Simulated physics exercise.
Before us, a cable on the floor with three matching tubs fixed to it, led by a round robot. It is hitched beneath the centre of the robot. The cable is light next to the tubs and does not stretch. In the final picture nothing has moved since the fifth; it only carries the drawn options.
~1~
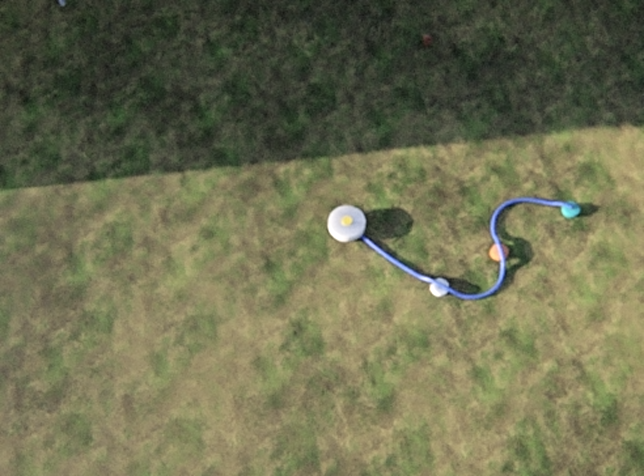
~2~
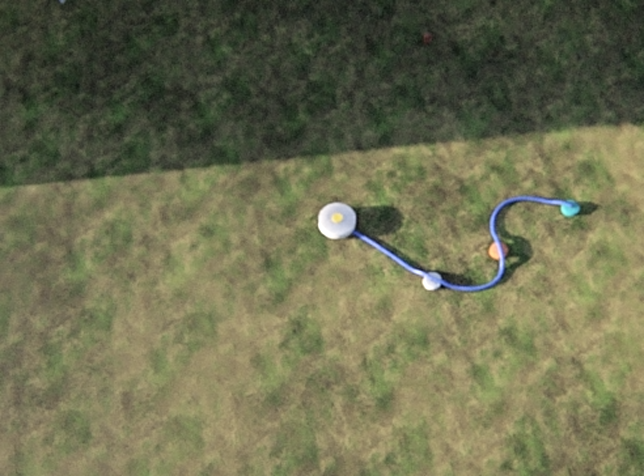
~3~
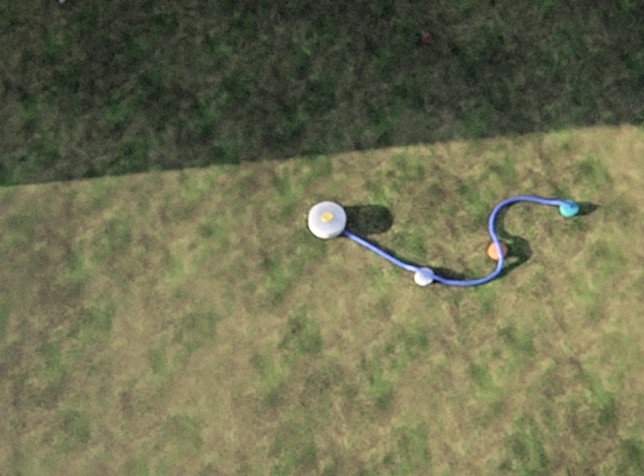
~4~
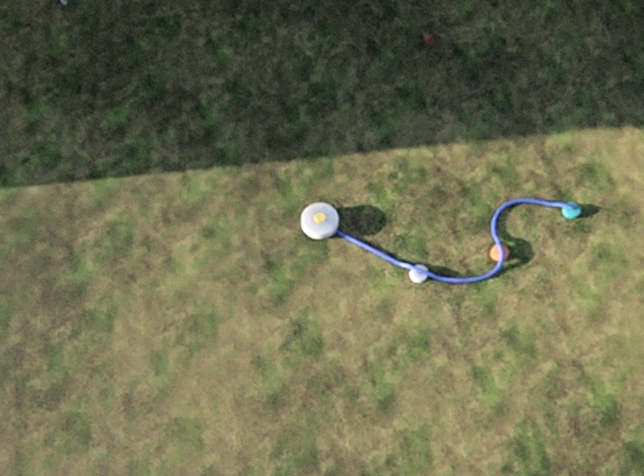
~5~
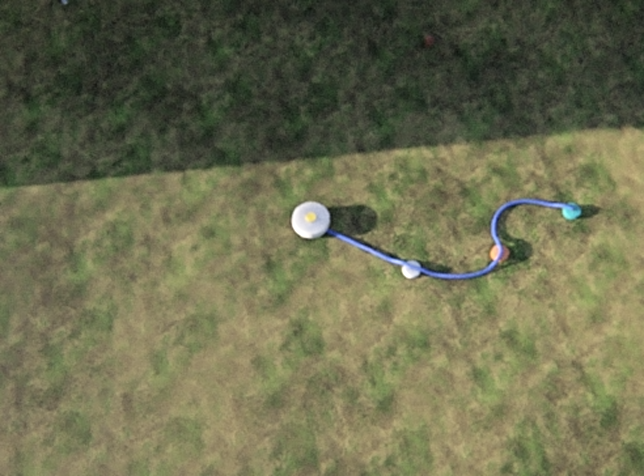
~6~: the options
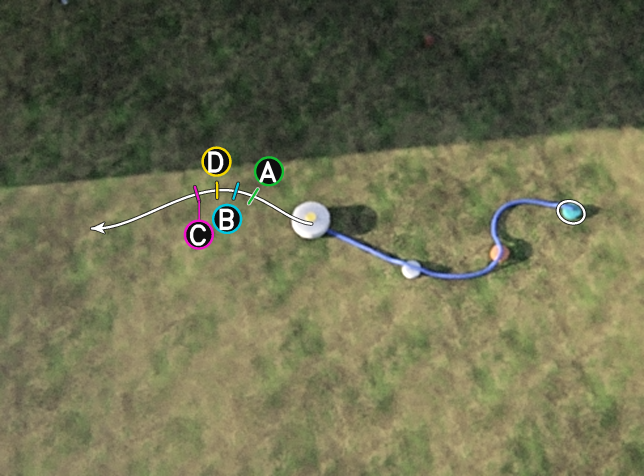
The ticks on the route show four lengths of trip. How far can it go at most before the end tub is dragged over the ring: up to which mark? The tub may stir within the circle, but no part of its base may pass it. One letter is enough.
It should halt at A.
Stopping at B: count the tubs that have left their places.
By then, three.
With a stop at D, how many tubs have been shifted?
Three.
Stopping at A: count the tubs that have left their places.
Two.
On the marked copy, A at (253, 196); B at (236, 191); C at (197, 194); D at (217, 190); the ring at (571, 212); the route from (311, 224) via (206, 192) to (92, 228).
With A. Early on, robot (289, 213); turquoise tub (572, 211); orange tub (493, 252); white tub (393, 253).
Further on, robot (270, 202); turquoise tub (572, 211); orange tub (473, 249); white tub (373, 237).
At the end, robot (253, 193); turquoise tub (572, 211); orange tub (454, 243); white tub (355, 227); the ringed tub at the far end is still in its ring.
As for the rest, B drags the last tub to (561, 214); C drags the last tub to (528, 217); D drags the last tub to (546, 216).
